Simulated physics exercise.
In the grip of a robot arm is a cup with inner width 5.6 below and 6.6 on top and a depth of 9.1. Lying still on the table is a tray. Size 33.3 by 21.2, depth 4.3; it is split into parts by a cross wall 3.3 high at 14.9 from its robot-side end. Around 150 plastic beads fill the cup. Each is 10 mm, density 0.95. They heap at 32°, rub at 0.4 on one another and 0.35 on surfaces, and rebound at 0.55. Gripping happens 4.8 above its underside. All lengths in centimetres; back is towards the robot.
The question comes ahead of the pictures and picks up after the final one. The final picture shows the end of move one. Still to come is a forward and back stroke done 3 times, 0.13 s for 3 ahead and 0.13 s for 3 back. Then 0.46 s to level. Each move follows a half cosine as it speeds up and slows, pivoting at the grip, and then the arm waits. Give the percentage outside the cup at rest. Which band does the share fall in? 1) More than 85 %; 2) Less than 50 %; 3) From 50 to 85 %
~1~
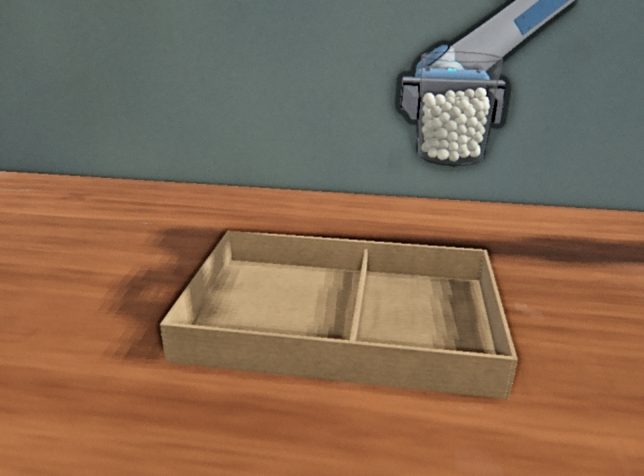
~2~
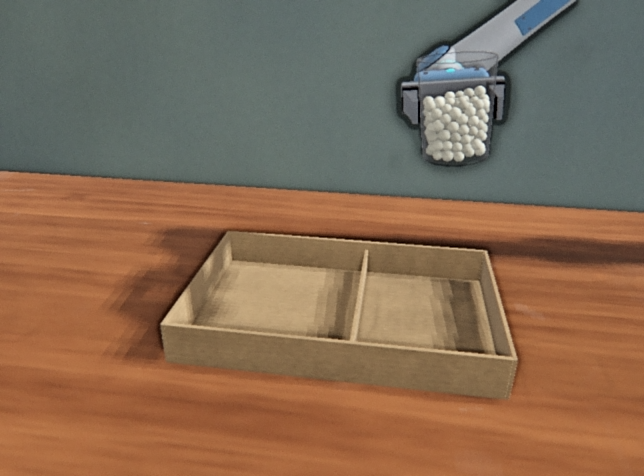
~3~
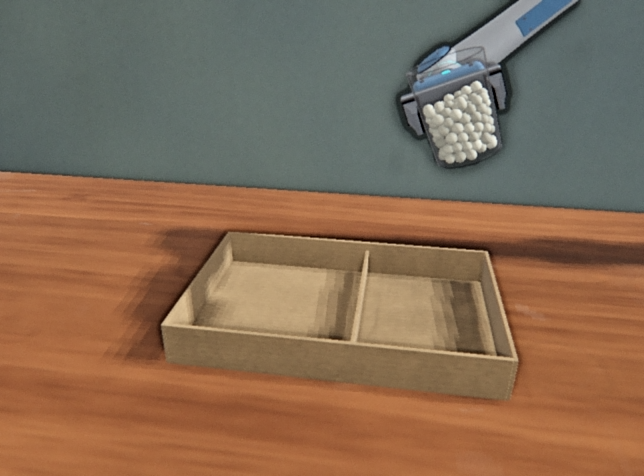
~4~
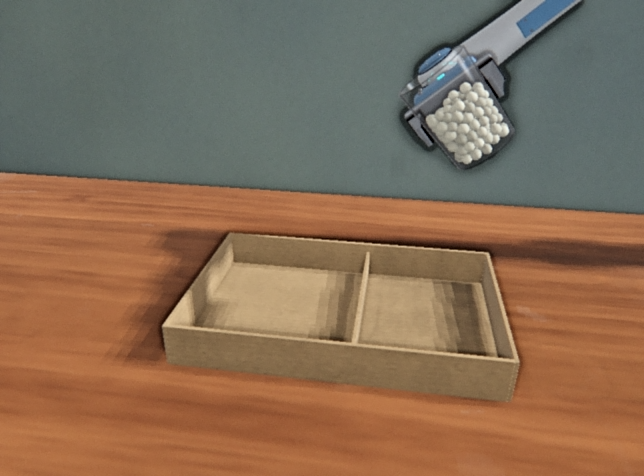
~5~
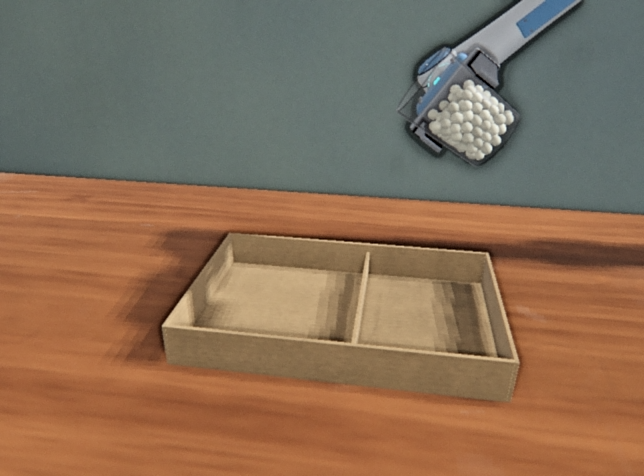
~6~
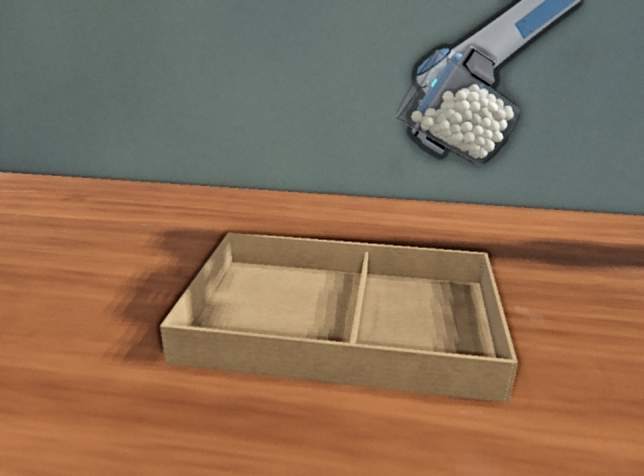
(2) Less than 50 %.
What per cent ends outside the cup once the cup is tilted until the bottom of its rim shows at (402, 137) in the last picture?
Roughly 65 percent, give or take.
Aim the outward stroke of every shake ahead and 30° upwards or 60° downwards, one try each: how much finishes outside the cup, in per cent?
Roughly 10 per cent, then 0 per cent.
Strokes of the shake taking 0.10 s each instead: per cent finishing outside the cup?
In that case it would be near 15 percent.
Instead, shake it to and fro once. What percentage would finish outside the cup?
In that case it would be roughly 0 per cent.
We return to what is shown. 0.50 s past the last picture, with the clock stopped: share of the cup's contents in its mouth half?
Near 40 %.
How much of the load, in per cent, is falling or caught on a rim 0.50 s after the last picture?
My guess is some 1 in a hundred.
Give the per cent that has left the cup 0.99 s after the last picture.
Share out: Near 5 %.
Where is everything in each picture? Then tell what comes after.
In the first frame, the cup middle at (455, 110), level; upper third of the load around (458, 107), from x 425 to 485, top at y 95; 151 in the cup.
In the second frame, the cup middle at (456, 110), tilted 6° forward; upper third of the load around (459, 107), from x 430 to 485, top at y 90.
In the third frame, the cup middle at (458, 111), tilted 21° forward; upper third of the load around (464, 107), from x 430 to 490, top at y 85.
In the fourth frame, the cup middle at (459, 112), tilted 40° forward; upper third of the load around (469, 106), from x 430 to 500, top at y 90.
In the fifth frame, the cup middle at (460, 112), tilted 55° forward; upper third of the load around (471, 105), from x 435 to 505, top at y 85.
In the sixth frame, the cup middle at (459, 112), tilted 61° forward; upper third of the load around (473, 106), from x 415 to 505, top at y 90; 151 in the cup.
Then, 0.50 s on, tilted 61° forward, highest piece 26 above the table; 148 in the cup, 2 in the far-side part, 1 in flight or on a rim.
Then, 0.99 s on, tilted 34° forward, highest piece 26 above the table; 145 in the cup, 4 in the far-side part, 2 in the robot-side part.
Then, 1.44 s on, level, highest piece 27 above the table; 145 in the cup, 4 in the far-side part, 2 in the robot-side part.
Then, 2.49 s on, level, highest piece 27 above the table; 145 in the cup, 4 in the far-side part, 2 in the robot-side part.
In the end, 145 in the cup, 4 in the far-side part, 2 in the robot-side part. That is 4 % outside the cup.
